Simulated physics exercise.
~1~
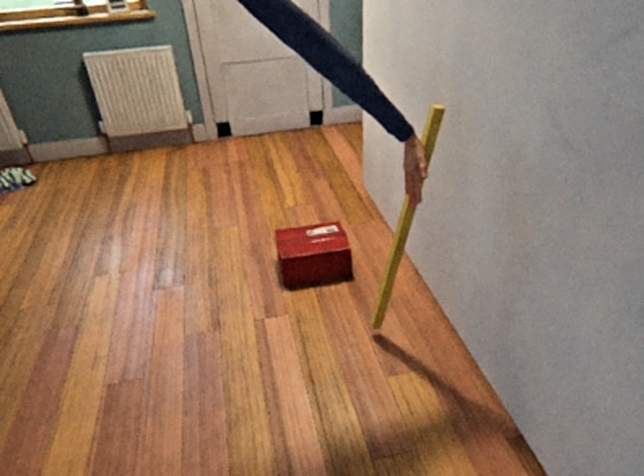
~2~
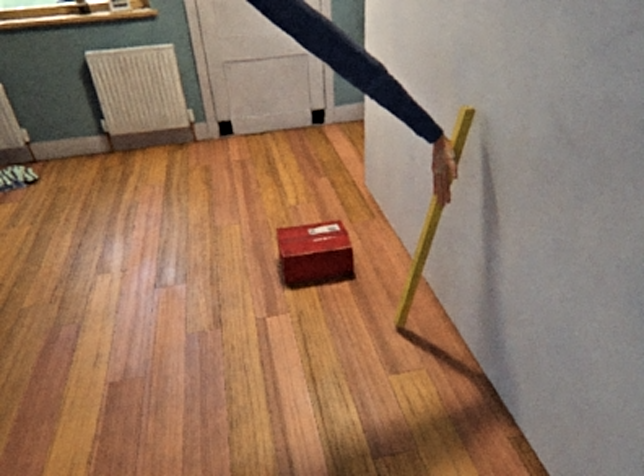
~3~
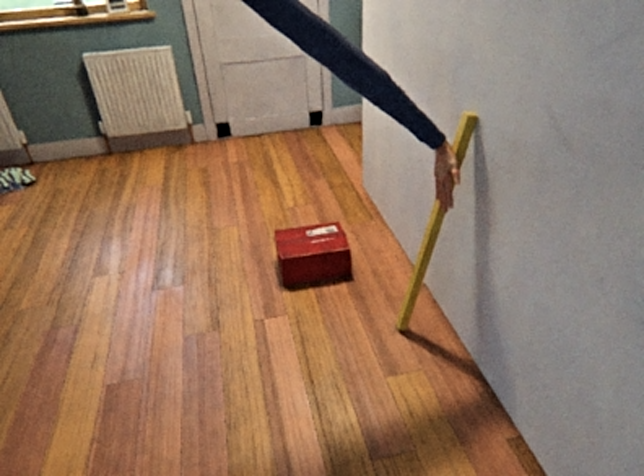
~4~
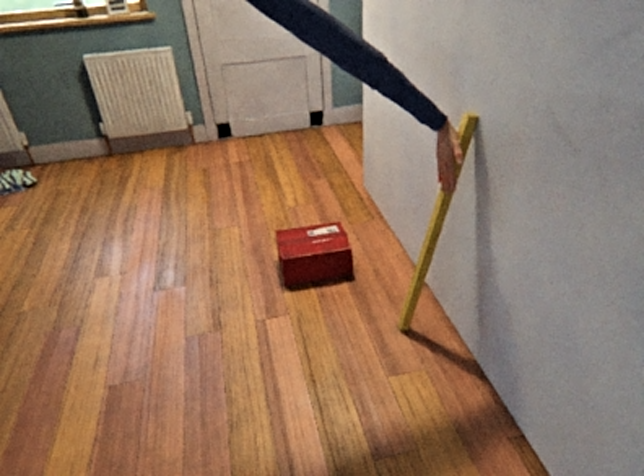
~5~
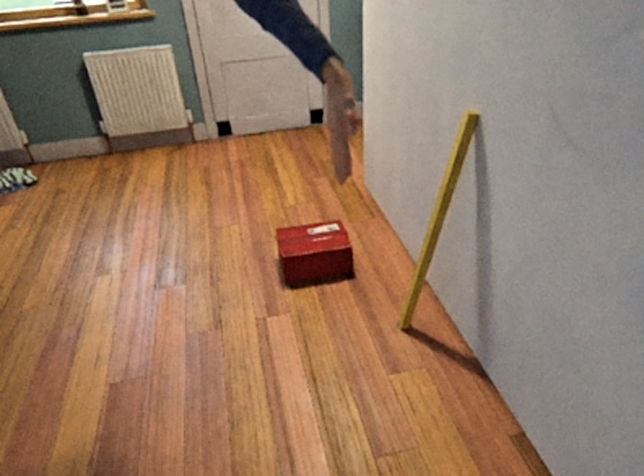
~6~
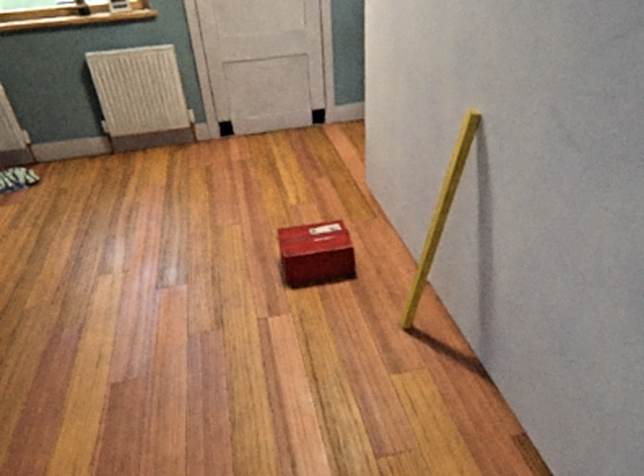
A yellow pole, held near its top by a hand in a dark blue sleeve, leans to the right above a wooden floor, close to a bare pale wall. The hand moves it a little further right until its upper end rests against the wall, its foot on the boards. For a moment the hand lingers there, then lets go and draws back up to the left, out of view. The pole stays leaning on its own without slipping. A red box sits still on the floor to its left throughout, and both remain in place at the end.
